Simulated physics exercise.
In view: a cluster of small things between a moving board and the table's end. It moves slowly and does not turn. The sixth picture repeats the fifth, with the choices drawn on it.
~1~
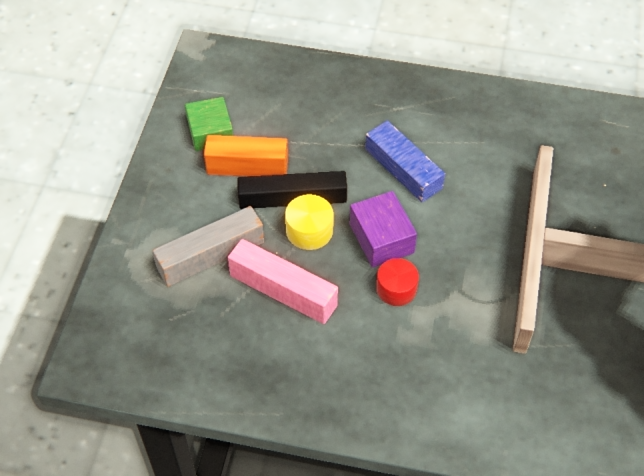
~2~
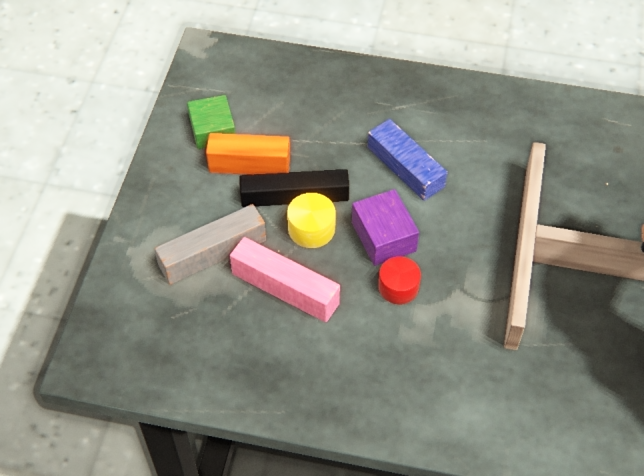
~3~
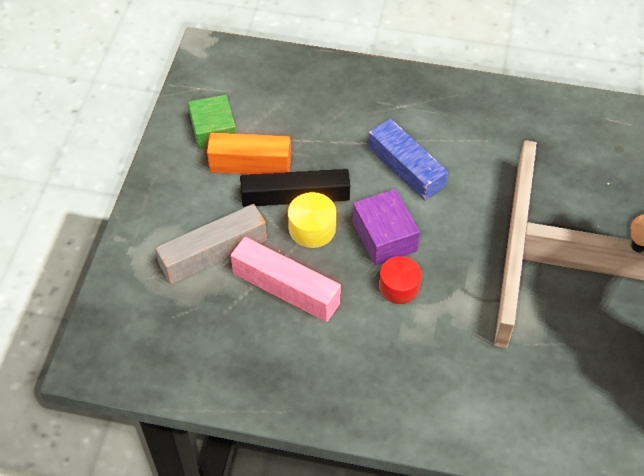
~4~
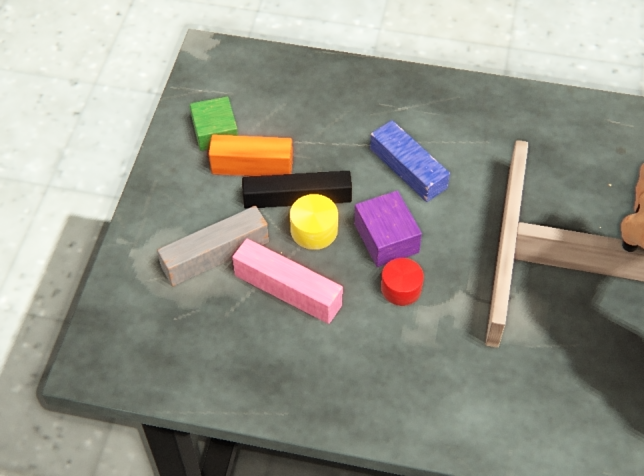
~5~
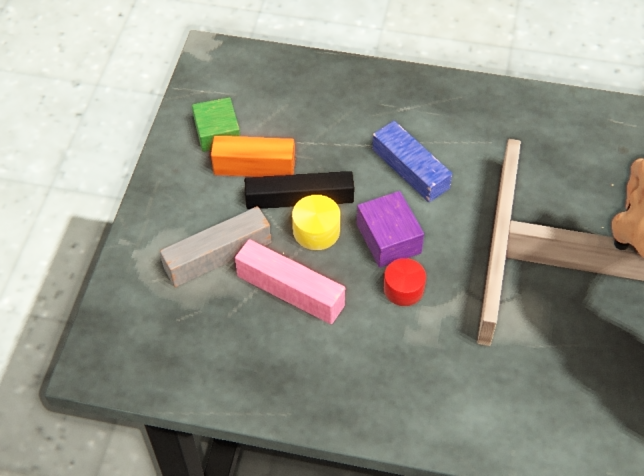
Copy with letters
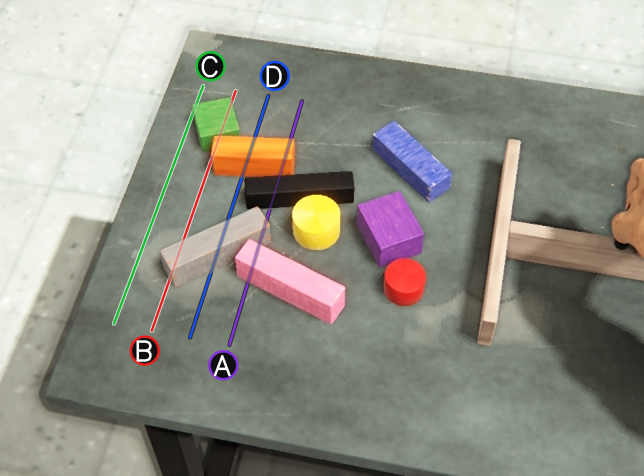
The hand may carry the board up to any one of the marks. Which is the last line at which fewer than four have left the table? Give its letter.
The farthest such stop is B.
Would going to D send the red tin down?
No.
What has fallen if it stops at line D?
It is the grey bar.
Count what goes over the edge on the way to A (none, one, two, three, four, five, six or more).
In all, none.
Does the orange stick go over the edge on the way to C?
By then, yes.
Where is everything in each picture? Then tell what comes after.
The first picture shows orange stick (247, 157); purple block (383, 229); pink bar (283, 281).
The second picture shows board (530, 229); grey bar (211, 244).
The third picture shows board (519, 226); blue bar (407, 159).
The fourth picture shows board (511, 226); green block (214, 124).
The fifth picture shows board (503, 225); orange stick (254, 157); purple block (390, 229); pink bar (290, 282).
On the marked copy, A at (269, 213); B at (197, 201); C at (162, 195); D at (232, 207).
Following B. Soon after the start, board (391, 206); blue bar (379, 154); red tin (352, 274).
Later, board (281, 188); grey bar (139, 241); black stick (206, 177).
In the end, board (198, 175); grey bar over the edge; black stick (130, 170); one fallen.
As for the rest, A is within the limit but short; C drops six; D is within the limit but short.
